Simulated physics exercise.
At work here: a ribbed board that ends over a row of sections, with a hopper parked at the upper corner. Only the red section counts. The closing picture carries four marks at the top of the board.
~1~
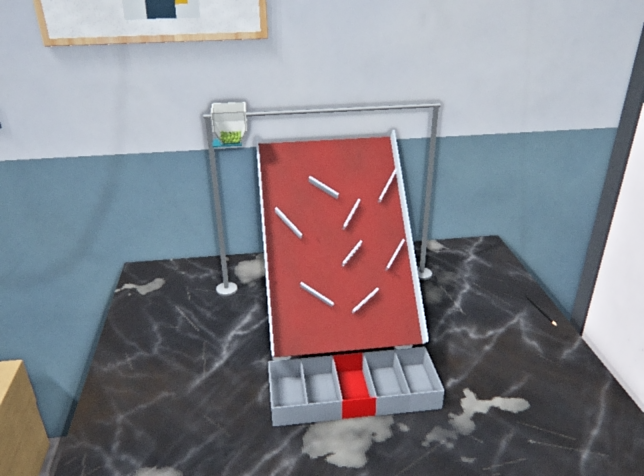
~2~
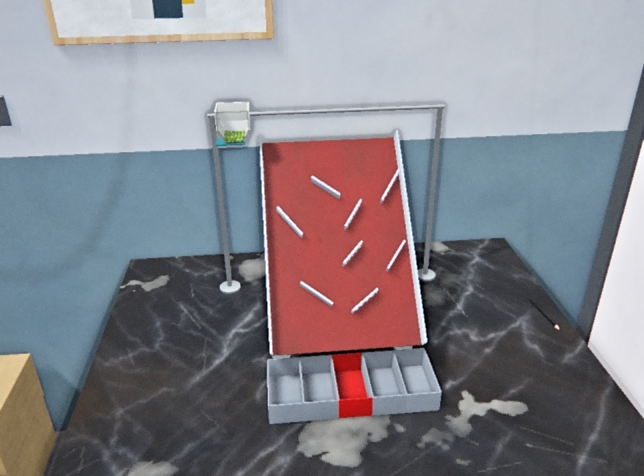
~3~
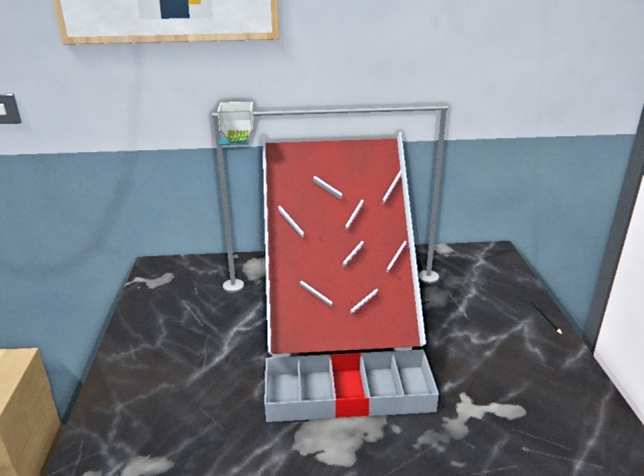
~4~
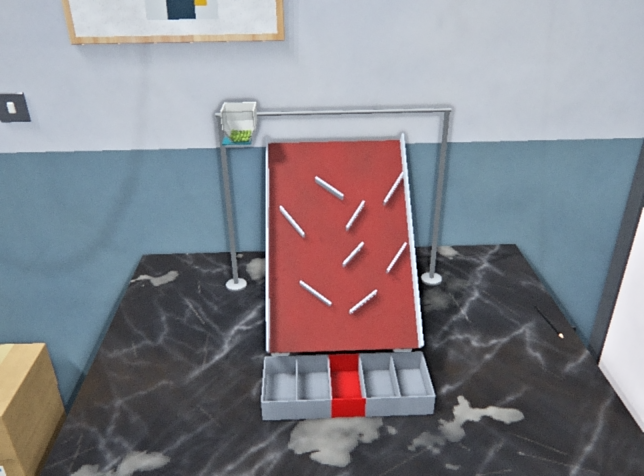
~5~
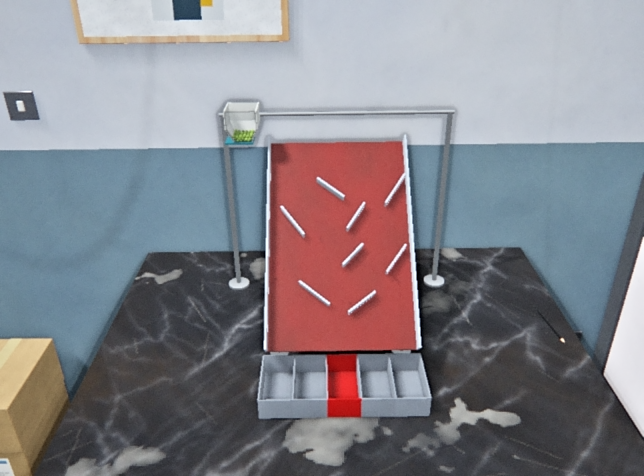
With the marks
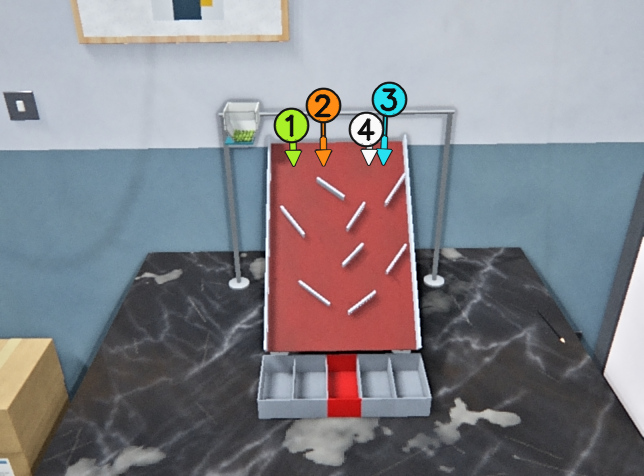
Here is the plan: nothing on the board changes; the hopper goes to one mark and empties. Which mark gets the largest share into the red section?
Mark 2.
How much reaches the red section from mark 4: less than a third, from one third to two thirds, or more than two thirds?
It is from one third to two thirds.
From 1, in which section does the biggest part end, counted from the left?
The third.
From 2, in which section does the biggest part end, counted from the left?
It is the third one.
On the marked copy, mark 1 meets the board at (293, 160); mark 2 meets the board at (323, 159); mark 3 meets the board at (383, 159); mark 4 meets the board at (368, 159).
Choosing 1, about half in the red section, about half in other sections, a stray few outside the box.
Choosing 2, most in the red section, about a quarter in other sections.
Choosing 3, about half in the red section, about half in other sections.
Choosing 4, about half in the red section, about half in other sections, a stray few outside the box.
